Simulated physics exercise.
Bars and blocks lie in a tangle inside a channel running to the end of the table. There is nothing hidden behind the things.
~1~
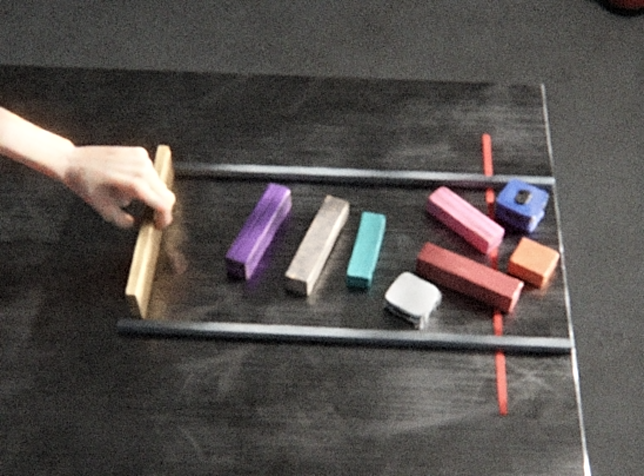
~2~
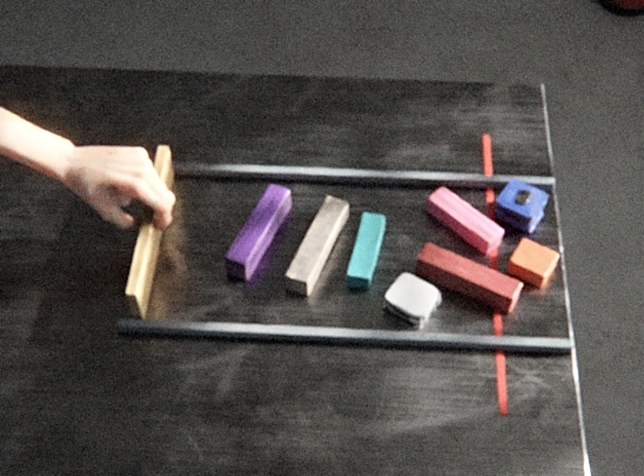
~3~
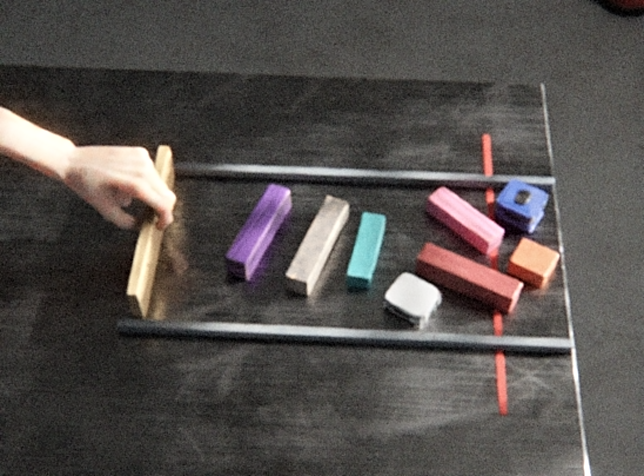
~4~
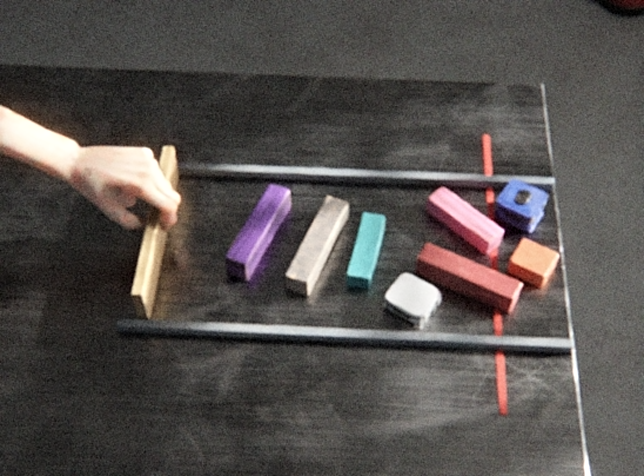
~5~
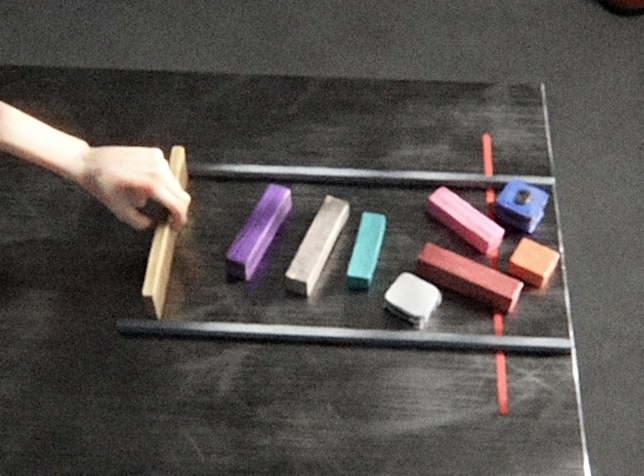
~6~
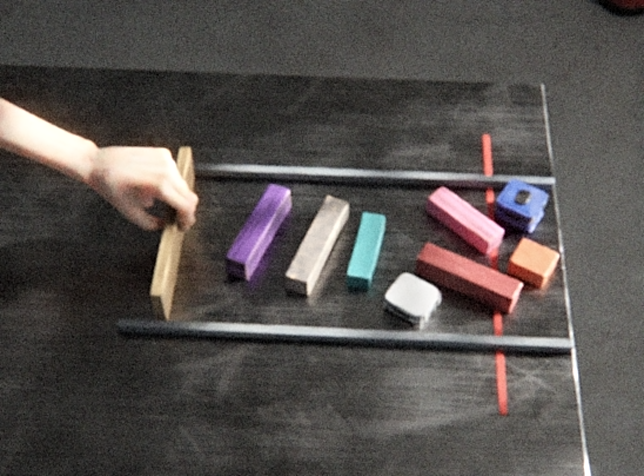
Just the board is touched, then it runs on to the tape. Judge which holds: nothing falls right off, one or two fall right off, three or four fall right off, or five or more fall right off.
Lost: Three or four.
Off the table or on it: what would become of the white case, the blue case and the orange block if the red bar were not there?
The white case does not fall, the blue case comes down, the orange block comes down.
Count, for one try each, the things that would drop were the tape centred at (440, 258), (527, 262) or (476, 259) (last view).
Per try: 0; 5; 3.
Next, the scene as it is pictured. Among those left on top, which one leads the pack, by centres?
Closest at the end: The turquoise bar.
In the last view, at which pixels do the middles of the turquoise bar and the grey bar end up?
Listed as asked: First (555, 261), and then (531, 256).
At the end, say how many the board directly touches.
Total: 2.
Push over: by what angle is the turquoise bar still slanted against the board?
Near 0 degrees.
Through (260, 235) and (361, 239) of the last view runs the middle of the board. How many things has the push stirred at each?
That gives 1 for the first and 5 for the second.
A little later, none off yet; orange block at rest near (533, 263); blue case at rest near (520, 206); red bar at rest near (467, 278).
When it is over, the number that fall off is three or four; down, red bar, blue case and orange block.
